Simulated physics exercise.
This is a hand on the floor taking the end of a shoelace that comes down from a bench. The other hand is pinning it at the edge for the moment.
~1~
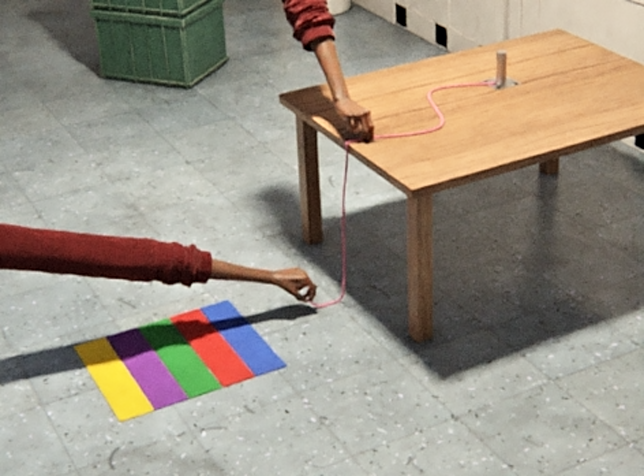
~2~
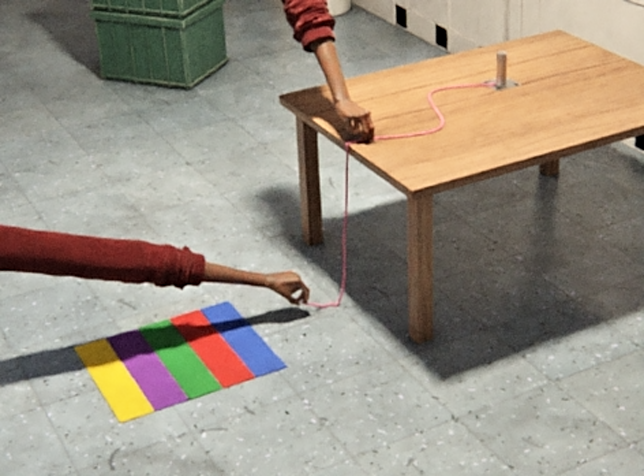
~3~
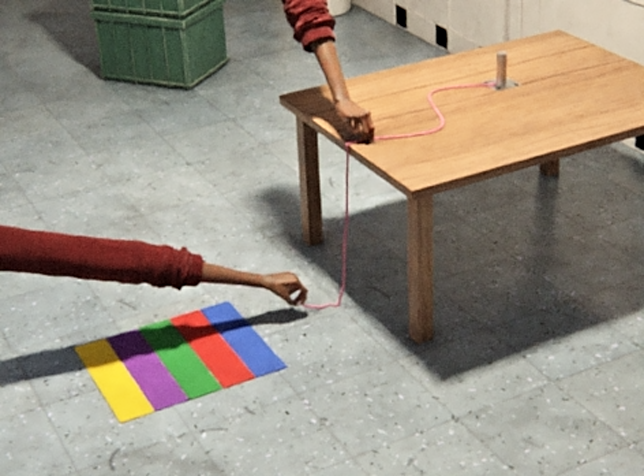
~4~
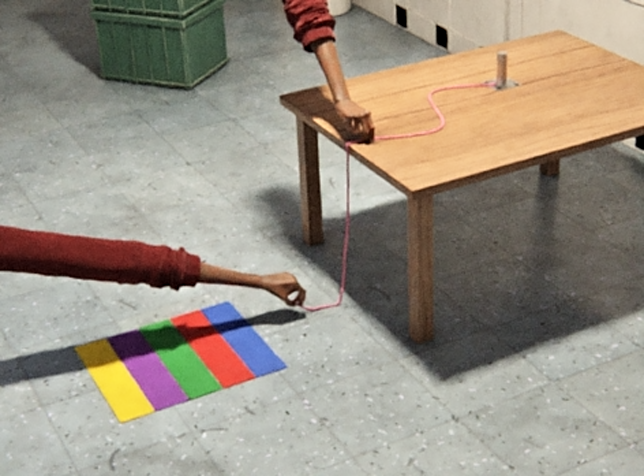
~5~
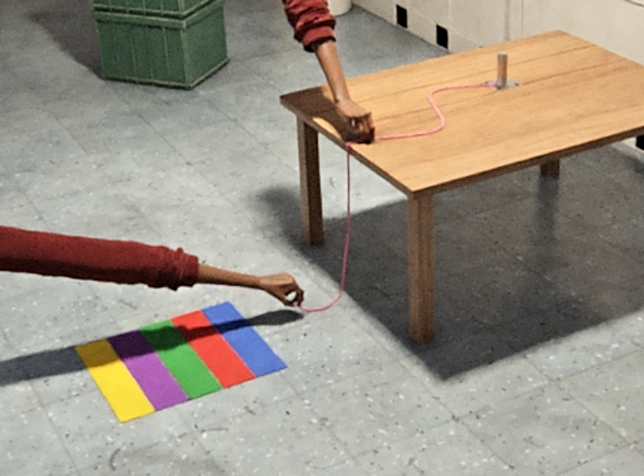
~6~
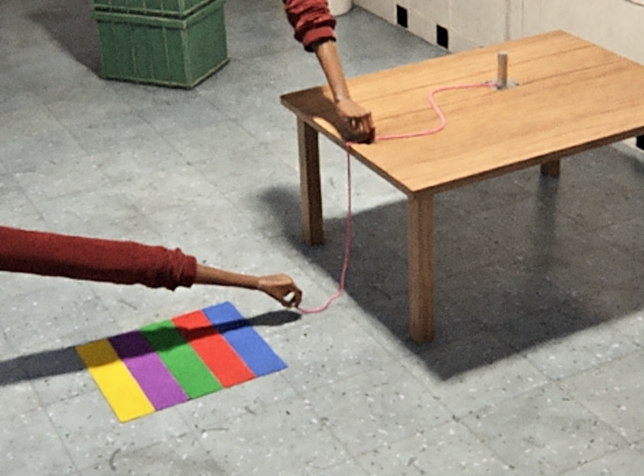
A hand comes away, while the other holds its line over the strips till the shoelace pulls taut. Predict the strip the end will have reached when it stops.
I would say the purple strip.
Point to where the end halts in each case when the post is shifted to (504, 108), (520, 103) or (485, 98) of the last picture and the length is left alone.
Try by try: (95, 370), (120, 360) and (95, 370).
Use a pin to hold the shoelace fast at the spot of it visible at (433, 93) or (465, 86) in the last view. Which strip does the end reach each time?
You'd see purple the first time and purple the second.
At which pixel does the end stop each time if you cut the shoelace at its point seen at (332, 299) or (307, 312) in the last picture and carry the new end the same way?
In turn, around (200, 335) and around (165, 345).
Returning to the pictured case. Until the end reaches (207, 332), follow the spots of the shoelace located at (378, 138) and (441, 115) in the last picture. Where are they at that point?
They end up at (336, 169) and at (401, 120).
Early on, end near (207, 332); over red.
Midway, end near (164, 346); over green.
At the end of the slack, end near (140, 353); over purple. The purple one.
